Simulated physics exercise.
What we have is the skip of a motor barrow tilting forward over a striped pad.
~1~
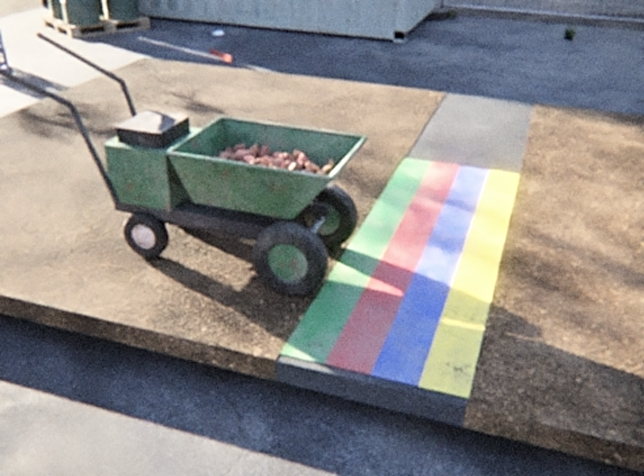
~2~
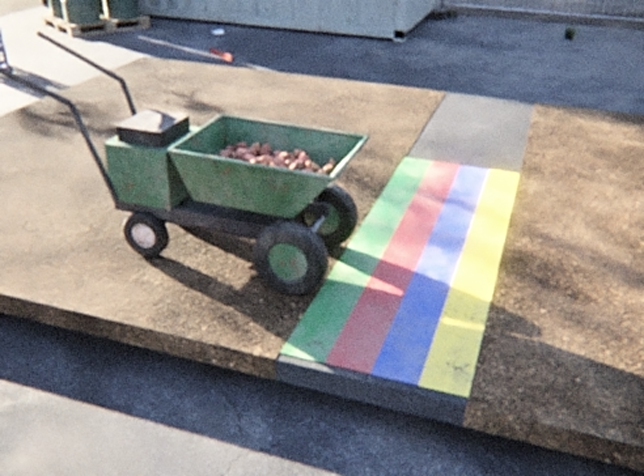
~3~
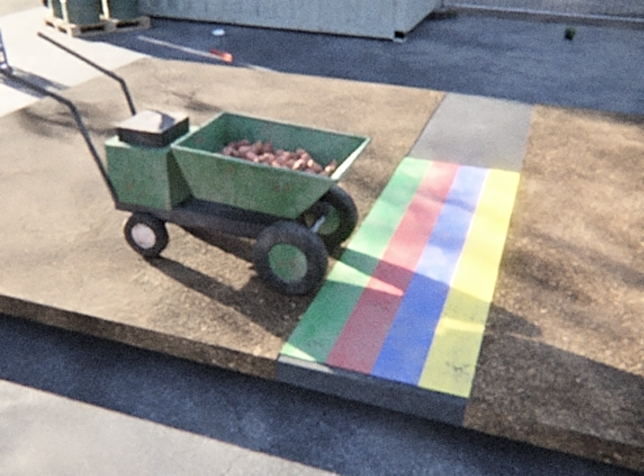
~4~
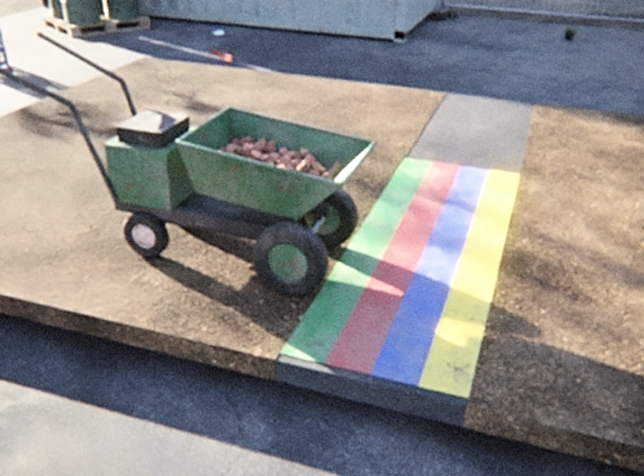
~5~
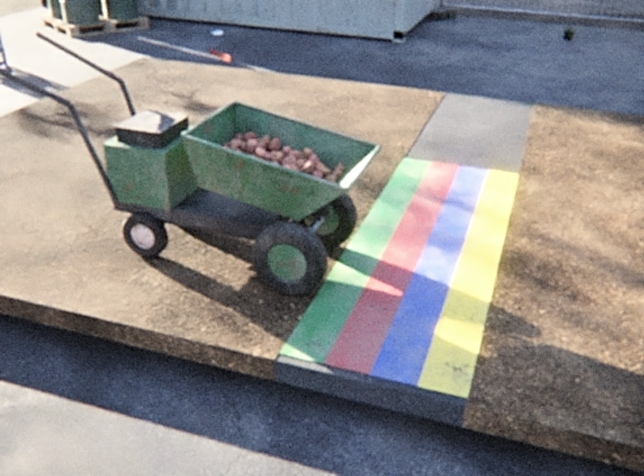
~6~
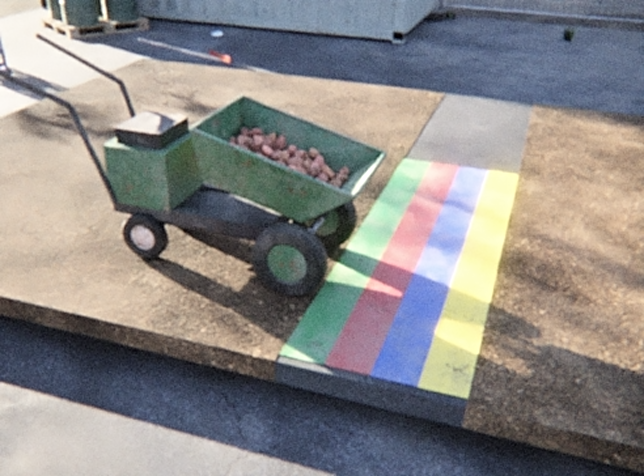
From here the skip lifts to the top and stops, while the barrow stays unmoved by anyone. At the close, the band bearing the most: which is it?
It is the blue band.
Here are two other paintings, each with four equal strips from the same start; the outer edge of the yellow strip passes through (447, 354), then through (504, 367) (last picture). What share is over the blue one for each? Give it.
First case 30 per cent, second case 40 per cent.
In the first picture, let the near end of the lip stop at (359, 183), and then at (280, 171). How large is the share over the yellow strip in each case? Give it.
I'd expect close to 40 per cent and then close to 10 per cent.
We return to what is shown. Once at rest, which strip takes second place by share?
Following the top strip comes the yellow one.
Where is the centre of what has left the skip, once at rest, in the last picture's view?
(436, 285).
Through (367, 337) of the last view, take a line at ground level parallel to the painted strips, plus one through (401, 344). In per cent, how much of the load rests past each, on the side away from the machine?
I'd say about 70 and about 50 in a hundred.
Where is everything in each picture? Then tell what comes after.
In the first picture, lip of the skip (331, 179), level; top of the load (260, 170), lumps of rubble; green strip (323, 322); red strip (365, 332); blue strip (409, 341); yellow strip (455, 351).
In the second picture, lip of the skip (333, 179), level; top of the load (261, 168).
In the third picture, lip of the skip (336, 181), tipped barely; top of the load (263, 167).
In the fourth picture, lip of the skip (341, 185), tipped a little; top of the load (256, 157).
In the fifth picture, lip of the skip (347, 190), tipped a little; top of the load (241, 159).
In the sixth picture, lip of the skip (354, 197), tipped clearly; top of the load (246, 155); green strip (322, 323); red strip (365, 332); blue strip (408, 342); yellow strip (454, 352).
Just after the last frame, skip tipped steeply; every one in the skip.
A moment on, skip tipped steeply; almost all in the skip; just a few over the blue strip.
Further on, skip tipped right over; roughly a third in the skip; just a few over the red strip; roughly a third over the blue strip; about a tenth over the yellow strip; about a tenth off the paint.
When it is over, skip tipped right over; roughly a third in the skip; not one over the green strip; about a tenth over the red strip; roughly a third over the blue strip; roughly a quarter over the yellow strip; about a tenth off the paint.
